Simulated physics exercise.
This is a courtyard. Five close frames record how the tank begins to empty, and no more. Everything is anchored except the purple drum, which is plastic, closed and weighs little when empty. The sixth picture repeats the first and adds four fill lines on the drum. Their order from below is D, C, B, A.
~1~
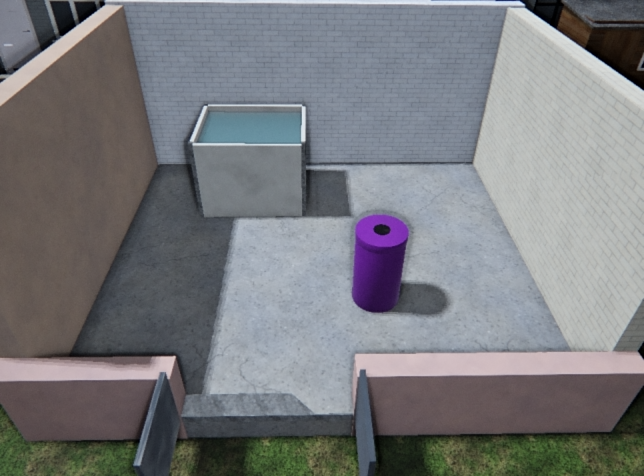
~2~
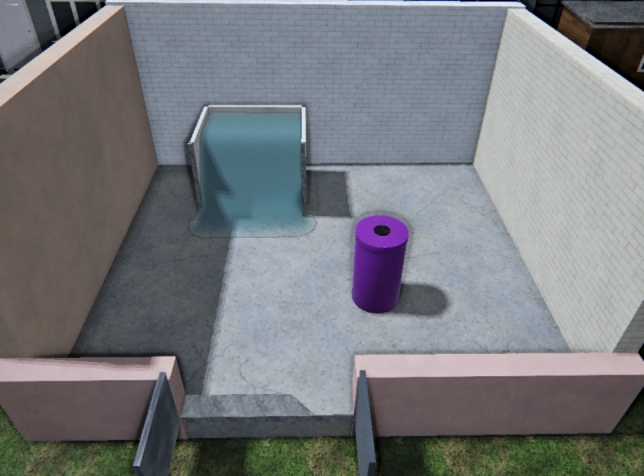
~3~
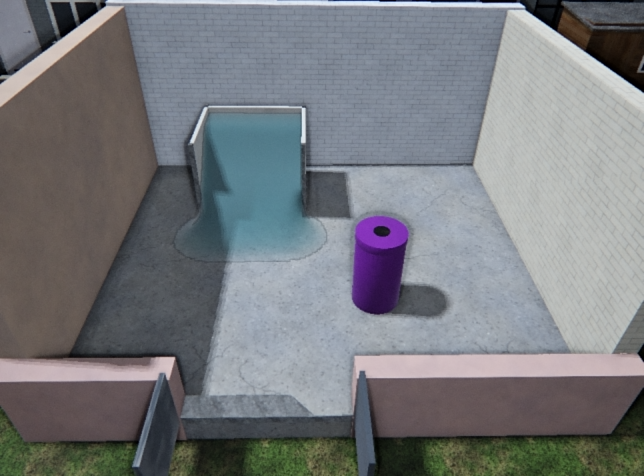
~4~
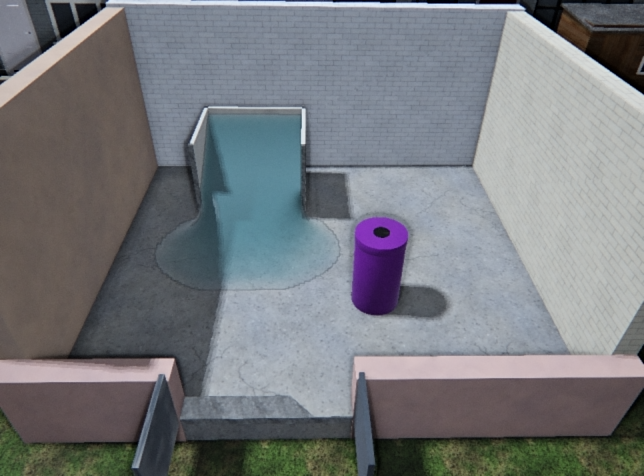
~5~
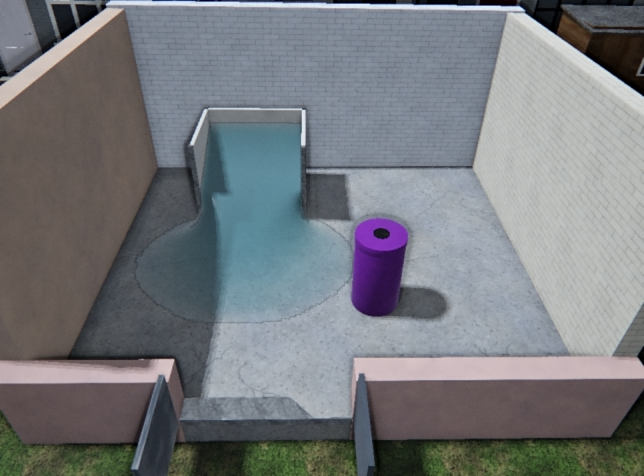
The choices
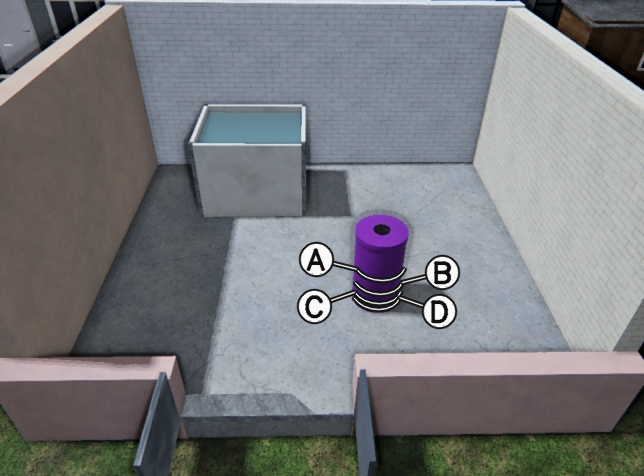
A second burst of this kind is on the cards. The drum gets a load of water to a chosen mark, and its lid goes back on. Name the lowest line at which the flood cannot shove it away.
Line B.
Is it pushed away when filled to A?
No, that is safe.
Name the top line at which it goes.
It is C.
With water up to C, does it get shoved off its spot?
Yes, that goes wrong.
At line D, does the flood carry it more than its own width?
Yes.
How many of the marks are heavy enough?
Two of the four.
In white, A at (382, 280); B at (380, 294); C at (379, 303); D at (378, 309); from the bottom up D, C, B, A.
Choosing A, it does not move.
Choosing B, it does not move.
Choosing C, it is pushed about its own width away.
Choosing D, it is pushed about 3 times its own width away.
